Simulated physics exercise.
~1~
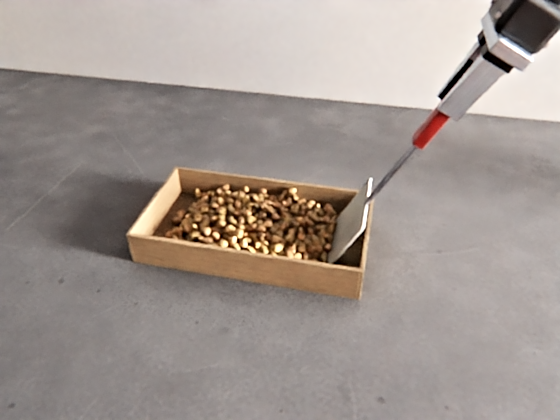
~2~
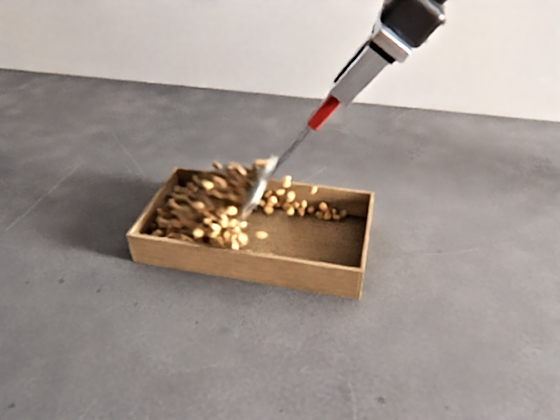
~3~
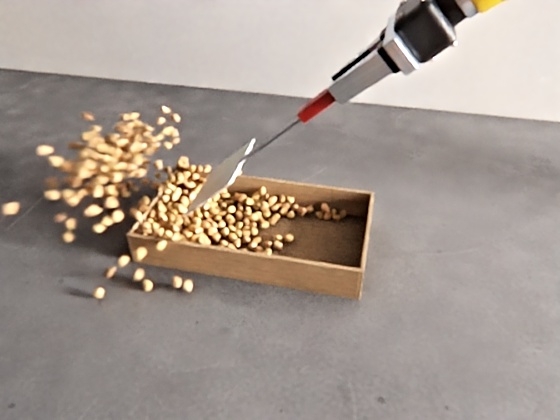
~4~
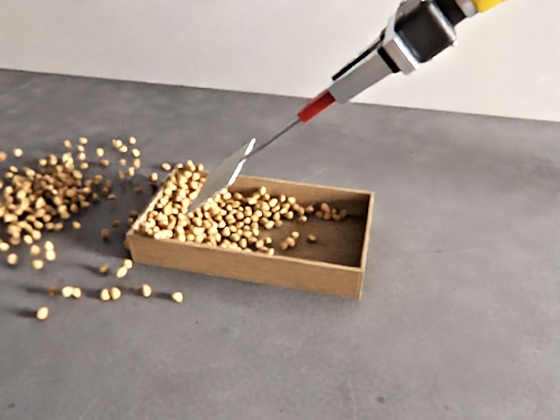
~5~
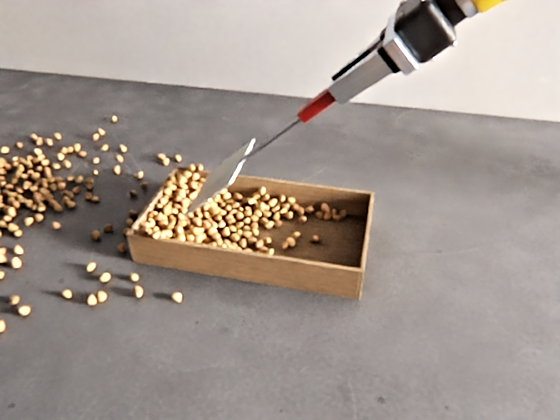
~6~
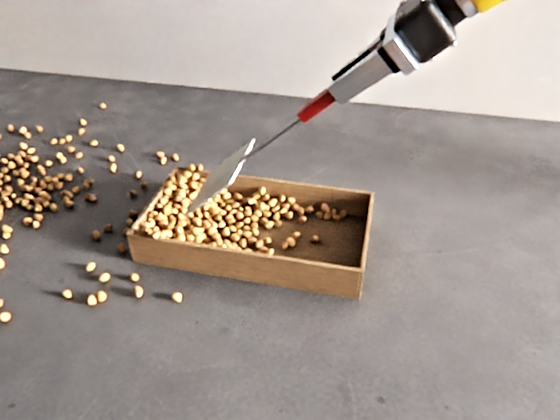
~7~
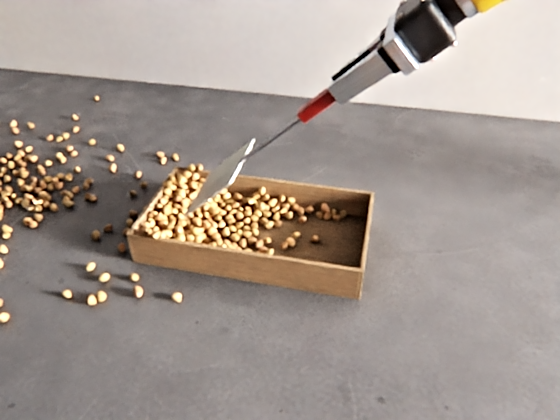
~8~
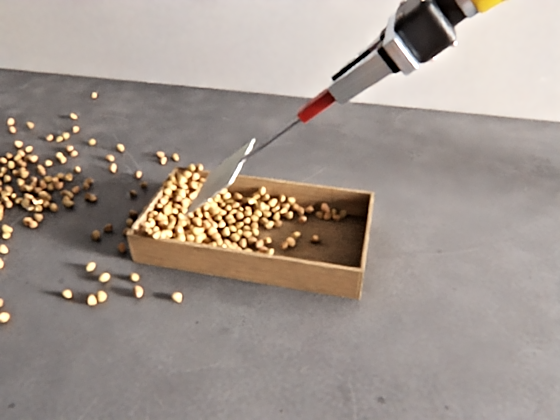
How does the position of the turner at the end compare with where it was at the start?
It starts inside the right end of the trough and ends well to the left, tilted over the beans heaped in the trough's left part.
On a grey tabletop before a pale wall, seen from slightly above by a still camera, a shallow wooden trough holds a heap of golden-brown dried beans. A robot arm with a red-marked tool holds a turner upright inside the trough's right end. The turner sweeps left, piling the beans steeply against the far left side. It then tilts and rises slightly as it stops, and a large burst of beans flies over the left edge. They land and scatter across the table to the left, while many beans stay heaped in the trough's left part beneath the motionless turner.
